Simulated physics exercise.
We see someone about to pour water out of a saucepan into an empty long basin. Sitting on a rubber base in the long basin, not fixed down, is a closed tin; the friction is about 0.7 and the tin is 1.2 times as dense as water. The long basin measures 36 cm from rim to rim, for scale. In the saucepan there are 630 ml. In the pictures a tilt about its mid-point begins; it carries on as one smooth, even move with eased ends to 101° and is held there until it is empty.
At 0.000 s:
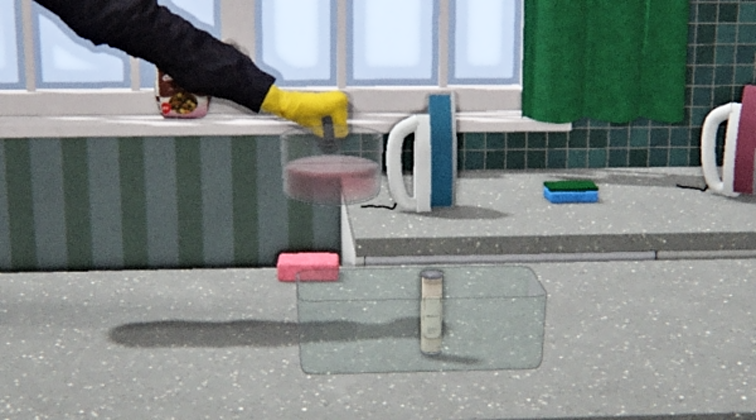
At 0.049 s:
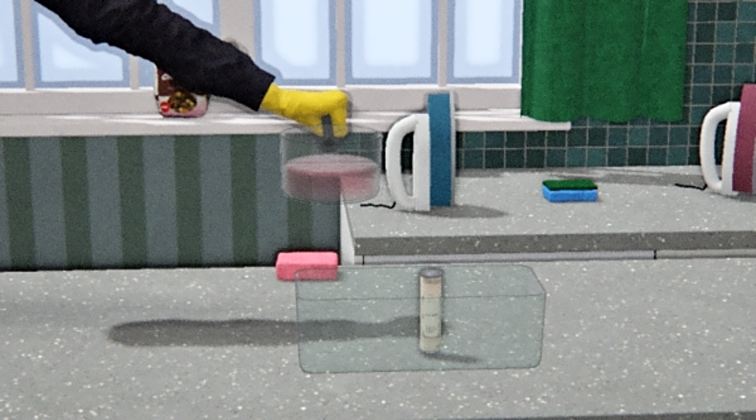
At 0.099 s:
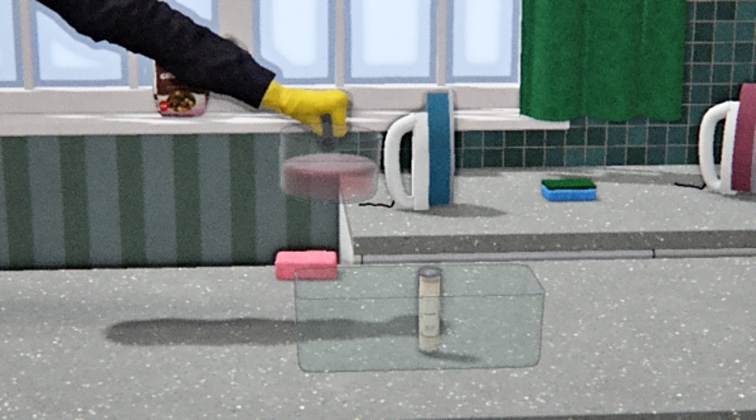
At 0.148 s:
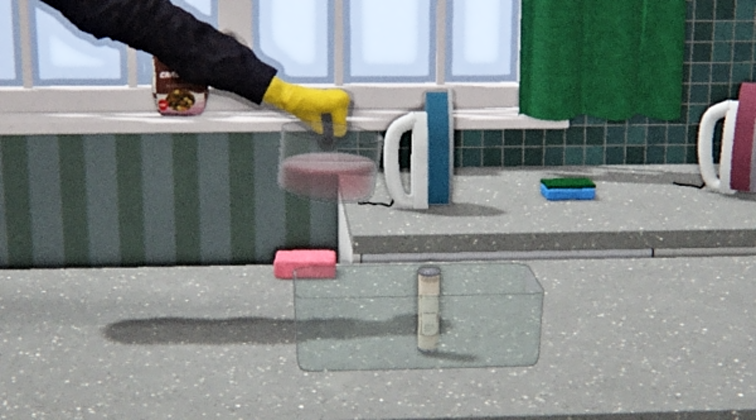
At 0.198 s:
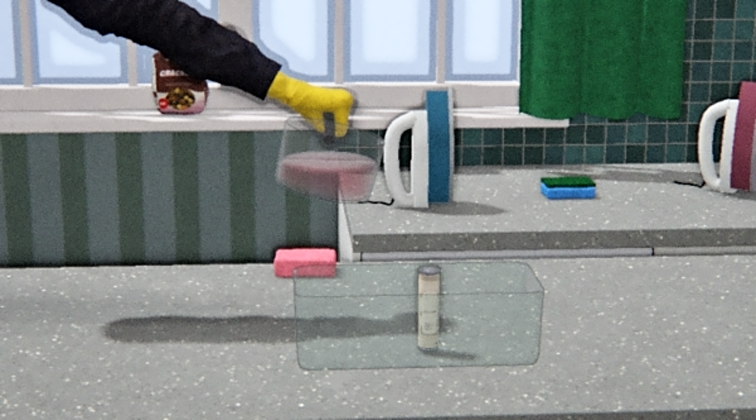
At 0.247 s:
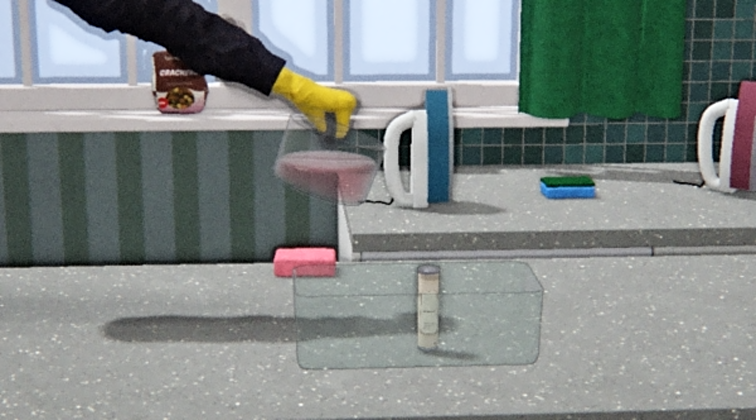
An arm in a black sleeve and yellow glove holds a clear saucepan of pinkish liquid above a grey speckled kitchen counter, seen from the front. Below stands a long transparent basin with a small pale cylinder inside, near a pink sponge, with blue and red upright objects, a blue-green sponge and a green curtain behind. The saucepan gradually tilts, its right side lowering slightly, while the view barely shifts.
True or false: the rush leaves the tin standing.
True.
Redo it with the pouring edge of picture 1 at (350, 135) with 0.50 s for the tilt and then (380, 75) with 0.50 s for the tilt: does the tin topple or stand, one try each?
Trial 1 - tin stays standing; trial 2 - tin tips.
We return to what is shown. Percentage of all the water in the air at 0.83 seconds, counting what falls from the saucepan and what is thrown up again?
I'd put it at about 20 per cent of the liquid.
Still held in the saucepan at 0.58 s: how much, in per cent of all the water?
Near 68 in a hundred.
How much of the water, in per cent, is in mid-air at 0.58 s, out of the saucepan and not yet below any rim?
Near 30 per cent of it all.
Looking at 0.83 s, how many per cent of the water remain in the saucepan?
Close to 20 in a hundred.
By 0.58 s the tilt is 77° and 69 per cent is still to pour; the tin stands where it began.
By 0.83 s the tilt is 101° and 20 per cent is still to pour; the tin stands where it began.
By 1.08 s the tilt is 101° and 3 per cent is still to pour; the tin stands where it began.
By 1.36 s the tilt is 101° and 0 per cent is still to pour; the tin stands where it began.
At rest the tin stands where it began.
